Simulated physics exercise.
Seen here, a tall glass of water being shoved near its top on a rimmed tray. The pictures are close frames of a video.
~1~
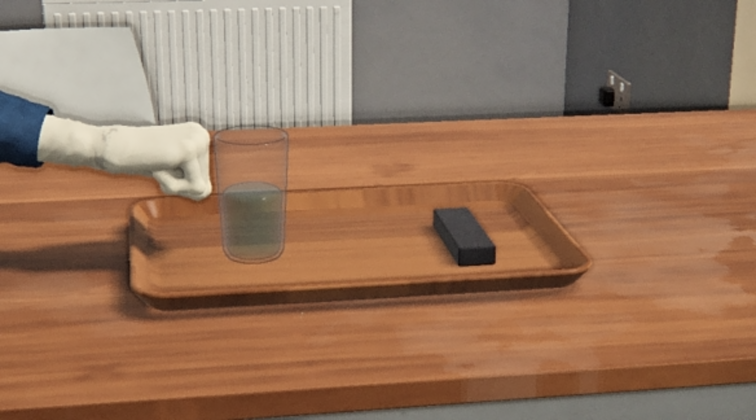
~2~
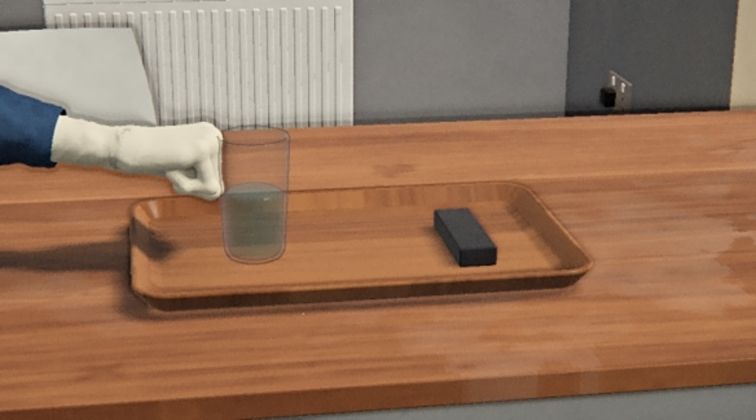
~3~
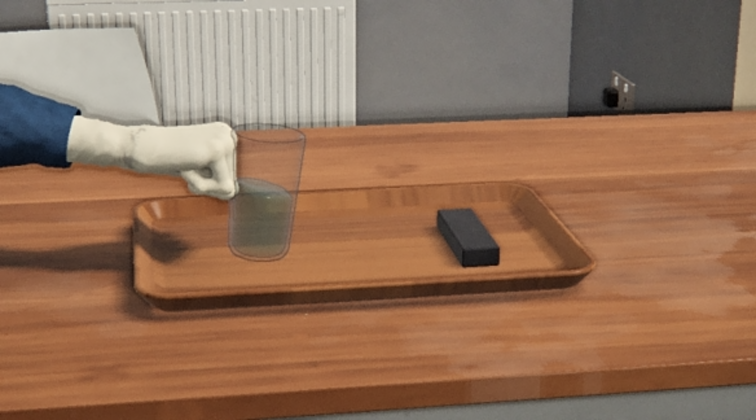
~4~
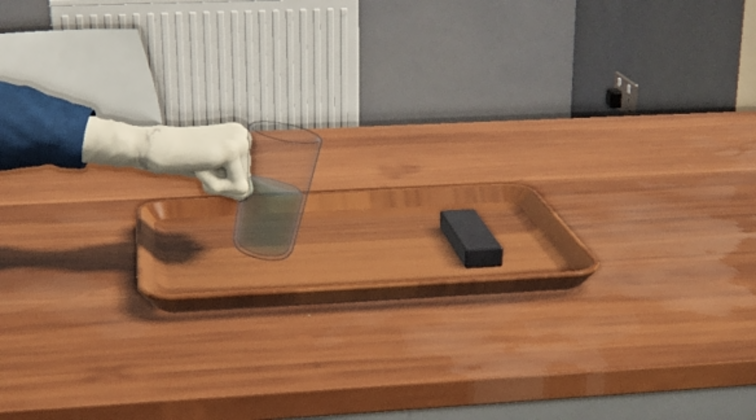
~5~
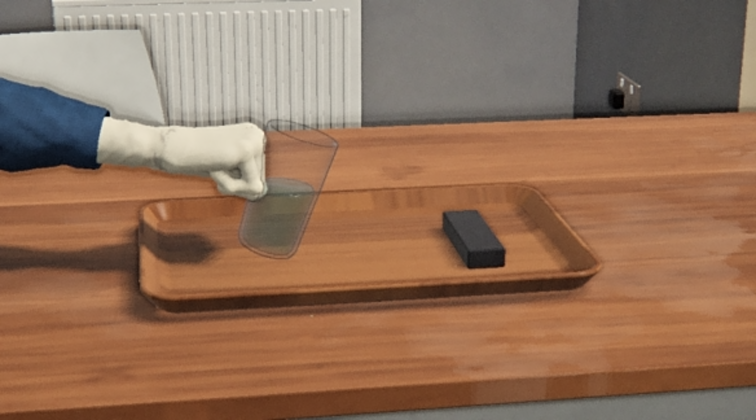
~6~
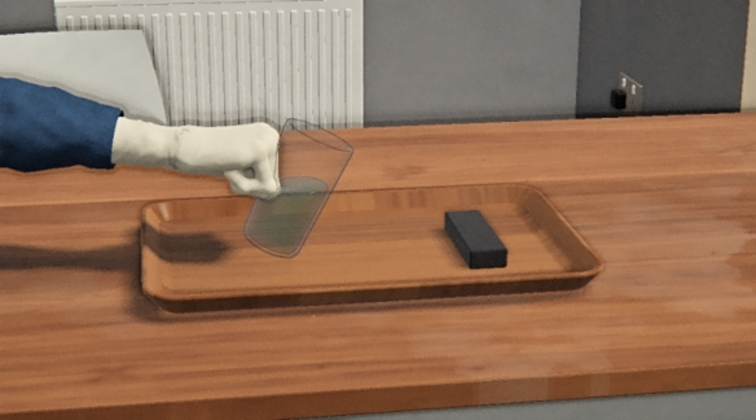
The footage shows a white-gloved hand pressing against the upper part of a tall glass of water on a rimmed wooden tray, moving right as the glass goes from upright to leaning steadily rightward, while a dark block stays still.
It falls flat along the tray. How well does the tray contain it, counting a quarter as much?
After the fall less than a quarter leaves the tray.
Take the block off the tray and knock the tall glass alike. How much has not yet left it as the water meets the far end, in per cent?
It comes to 60 per cent or so.
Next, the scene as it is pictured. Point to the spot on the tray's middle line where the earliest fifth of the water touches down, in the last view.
Close to (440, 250).
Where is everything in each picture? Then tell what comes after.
The first picture shows tilt 0°; right rim (286, 136); surface from (222, 191) to (281, 188); the tray's far rim is at (556, 223); a block is fixed to the tray further along.
The second picture shows tilt 0°; right rim (288, 136); surface from (223, 191) to (282, 189).
The third picture shows tilt 6°; right rim (303, 137); surface from (234, 179) to (293, 192).
The fourth picture shows tilt 12°; right rim (319, 140); surface from (245, 178) to (302, 189).
The fifth picture shows tilt 19°; right rim (336, 144); surface from (255, 185) to (315, 185).
The sixth picture shows tilt 25°; right rim (351, 150); surface from (262, 191) to (329, 182).
A moment on, the tall glass is falling and 100 per cent is in the glass, 0 on the tray and 0 above or beyond its rim.
Next, the tall glass lies on its side and 84 per cent is in the glass, 16 on the tray and 0 above or beyond its rim.
Then the tall glass lies on its side and 45 per cent is in the glass, 41 on the tray and 14 above or beyond its rim.
Later the tall glass lies on its side and 23 per cent is in the glass, 67 on the tray and 9 above or beyond its rim.
In the end 91 per cent is held by tray and glass, 9 is off the tray.
